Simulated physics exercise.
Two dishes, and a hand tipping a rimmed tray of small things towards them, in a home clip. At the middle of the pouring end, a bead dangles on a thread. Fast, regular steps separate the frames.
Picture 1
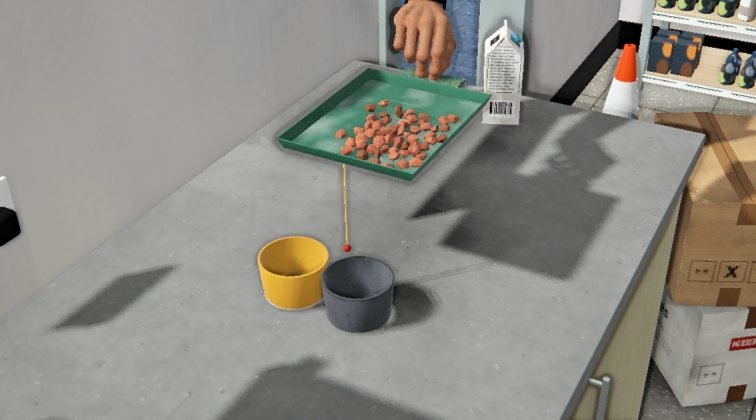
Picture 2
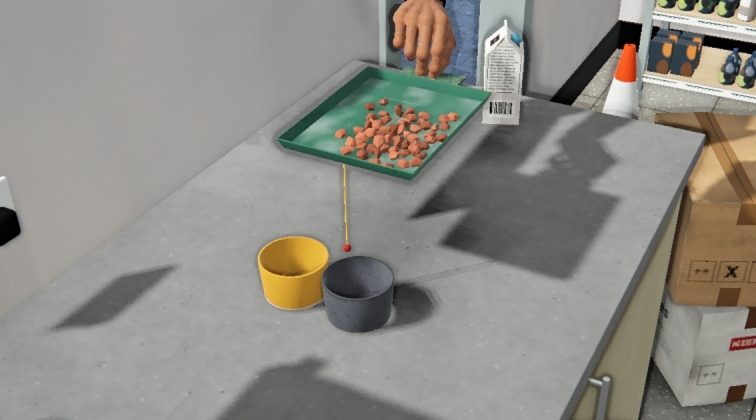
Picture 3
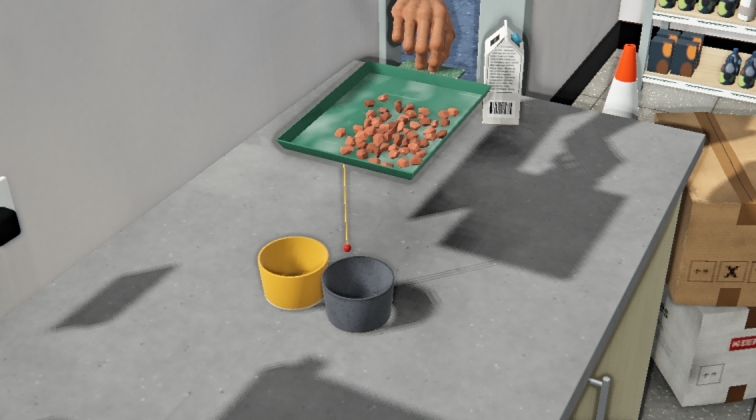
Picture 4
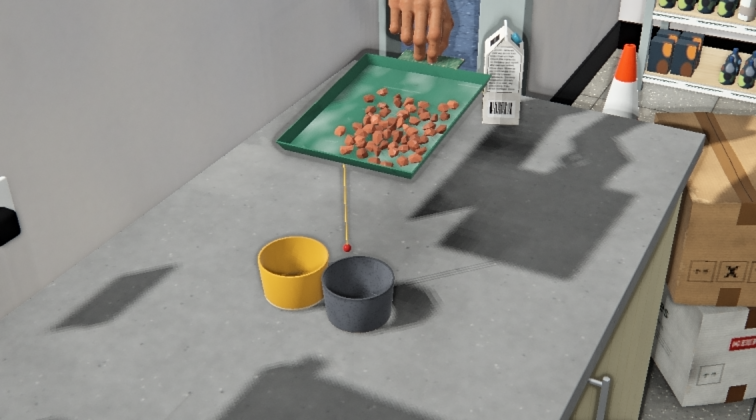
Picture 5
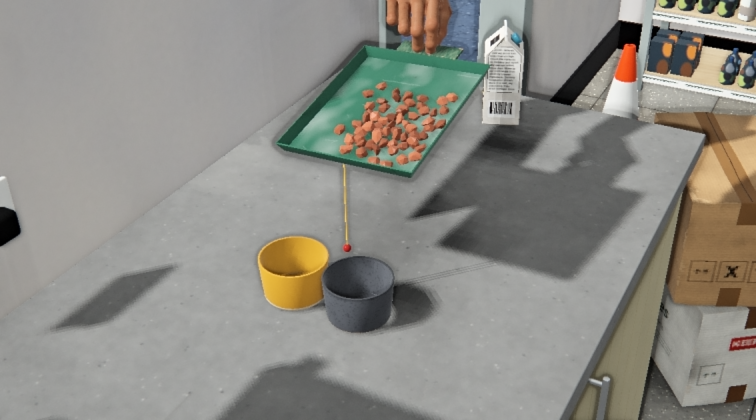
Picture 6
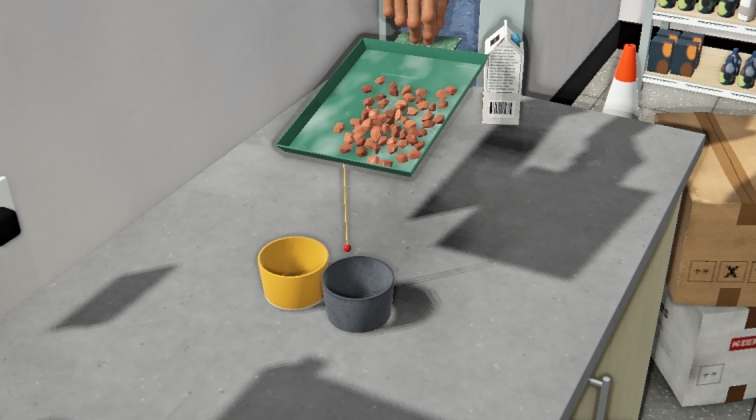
The video shows a hand gradually raising the far side of a green tray of small reddish-brown pieces above a grey counter, tilting it towards a yellow dish and a dark grey dish, while a red bead hangs still.
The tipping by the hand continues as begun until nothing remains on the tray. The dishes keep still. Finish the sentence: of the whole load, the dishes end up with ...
... more than half.
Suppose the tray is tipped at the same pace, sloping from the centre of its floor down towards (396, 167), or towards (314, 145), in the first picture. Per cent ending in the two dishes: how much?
Roughly 30 per cent, and 80 per cent.
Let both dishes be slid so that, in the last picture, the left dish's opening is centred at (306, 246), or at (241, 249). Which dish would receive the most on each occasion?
Try 1: The dish to the left; try 2: The dish to the right.
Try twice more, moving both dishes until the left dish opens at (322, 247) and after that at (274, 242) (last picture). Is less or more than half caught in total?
At place one not up to half; at place two in excess of half.
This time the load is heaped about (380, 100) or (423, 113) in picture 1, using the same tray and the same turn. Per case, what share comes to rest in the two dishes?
Try 1: 70 %; try 2: 70 %.
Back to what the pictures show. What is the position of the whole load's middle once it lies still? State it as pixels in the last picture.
Near pixel (303, 291).
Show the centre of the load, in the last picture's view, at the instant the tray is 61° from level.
I'd mark the middle close to (339, 148).
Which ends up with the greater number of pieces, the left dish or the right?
Simple - it is the one placed left.
Shortly afterwards, tray tipped steeply; all but a few on the tray; a little in the air.
Next, tray tipped past a quarter turn; near a quarter in the right dish; near half in the left dish; a little outside both; a little in the air.
Some moments later, tray tipped past a quarter turn; near a third in the right dish; near two thirds in the left dish; a little outside both.
In the end, tray tipped past a quarter turn; near a third in the right dish; near two thirds in the left dish; a little outside both.
